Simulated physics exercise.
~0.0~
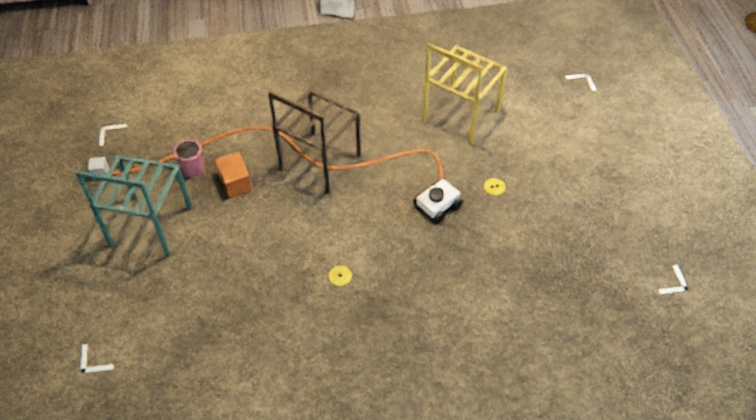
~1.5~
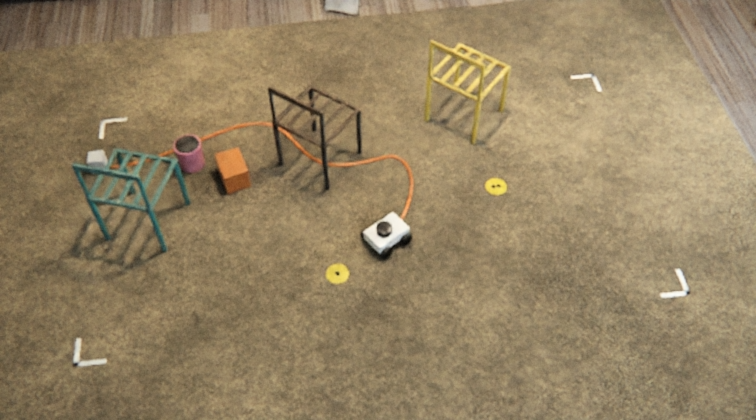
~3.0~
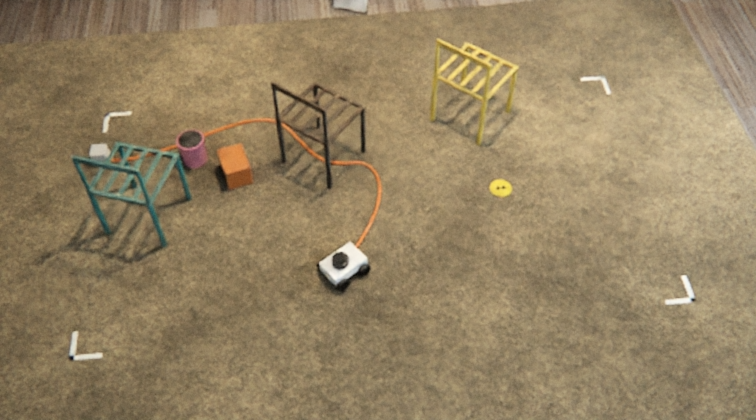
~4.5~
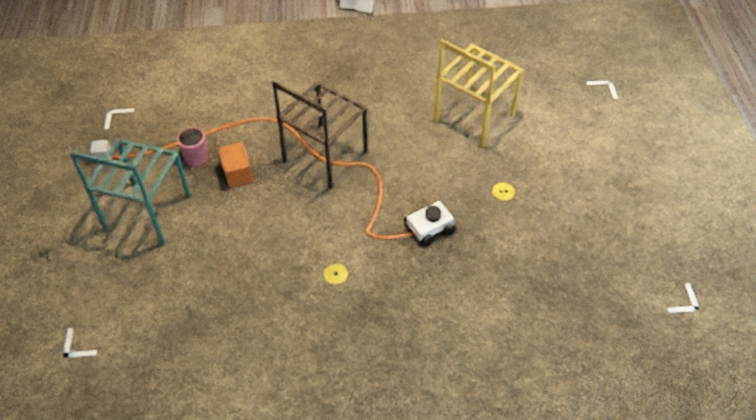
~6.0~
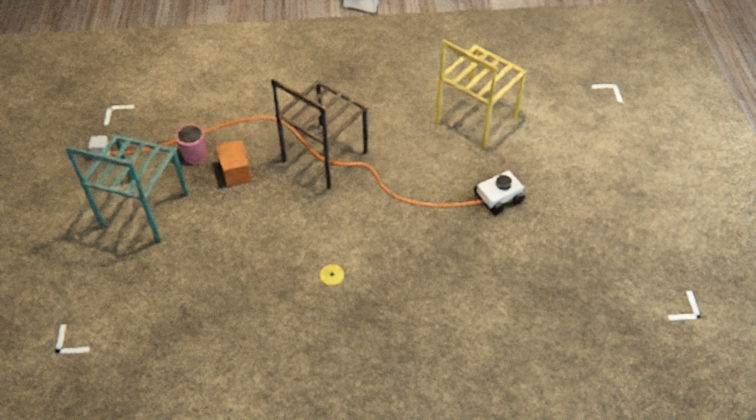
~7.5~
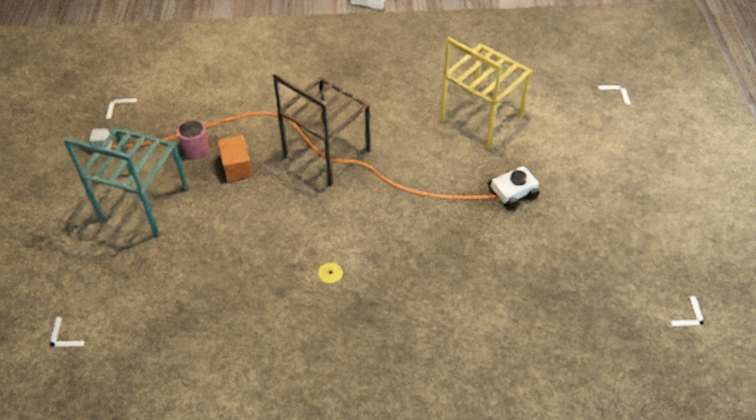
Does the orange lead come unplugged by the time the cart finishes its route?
No, the plug holds. The lead still runs from its far end by the teal chair to the white cart.
